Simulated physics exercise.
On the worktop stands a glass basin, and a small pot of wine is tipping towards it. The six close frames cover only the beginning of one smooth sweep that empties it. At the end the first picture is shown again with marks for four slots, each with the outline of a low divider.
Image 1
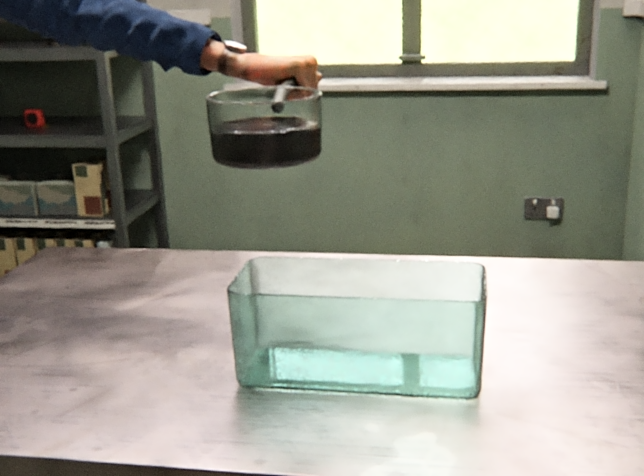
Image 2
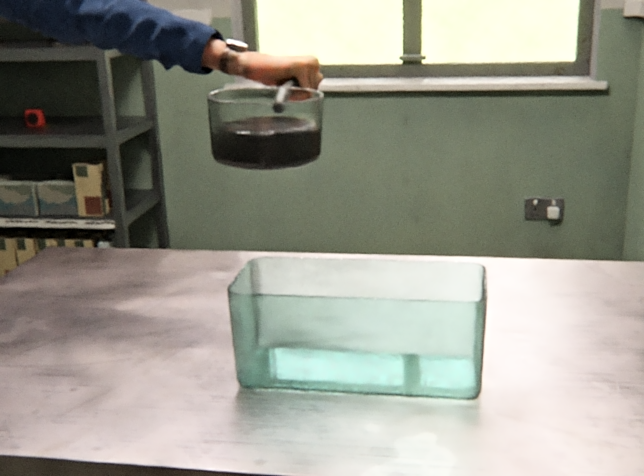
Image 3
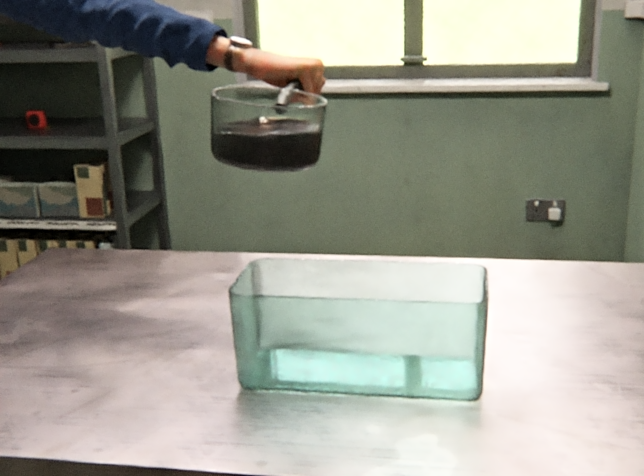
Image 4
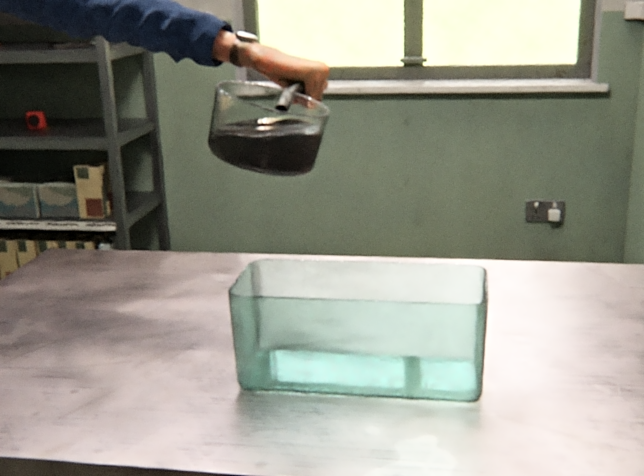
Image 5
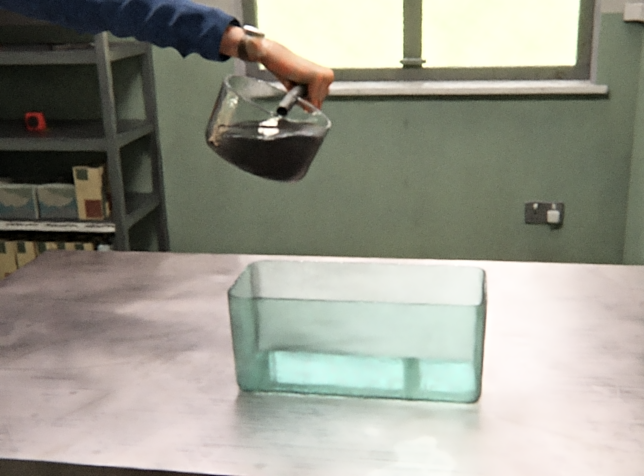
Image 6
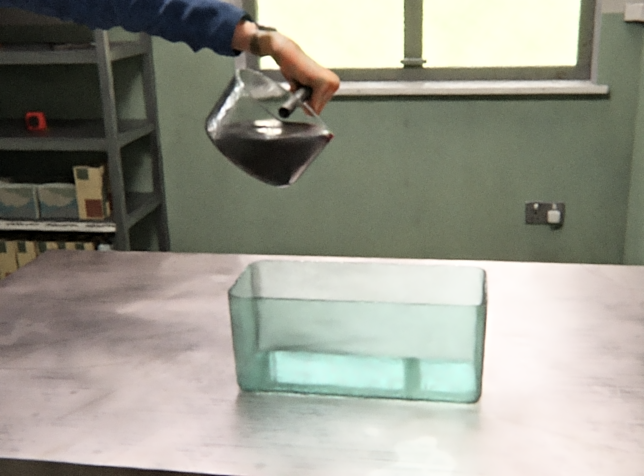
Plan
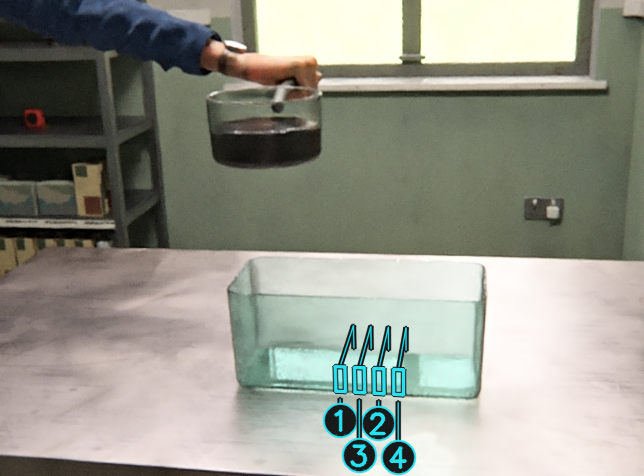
A small glass pot of dark wine is held upright by a hand above a clear, greenish glass basin on a worktop. The hand then turns at the wrist, tilting the pot gradually and then more steeply, and the dark wine shifts inside until it reaches the lip.
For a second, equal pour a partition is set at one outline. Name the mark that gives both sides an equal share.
Place 2.
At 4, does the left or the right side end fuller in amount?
The left side.
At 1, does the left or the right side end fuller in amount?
The right side.
In cyan, 1 at (340, 398); 2 at (378, 401); 3 at (359, 399); 4 at (398, 402).
With 1, about 10 % ends left of the wall and 88 % right of it.
With 2, about 47 % ends left of the wall and 51 % right of it.
With 3, about 21 % ends left of the wall and 77 % right of it.
With 4, about 82 % ends left of the wall and 16 % right of it.
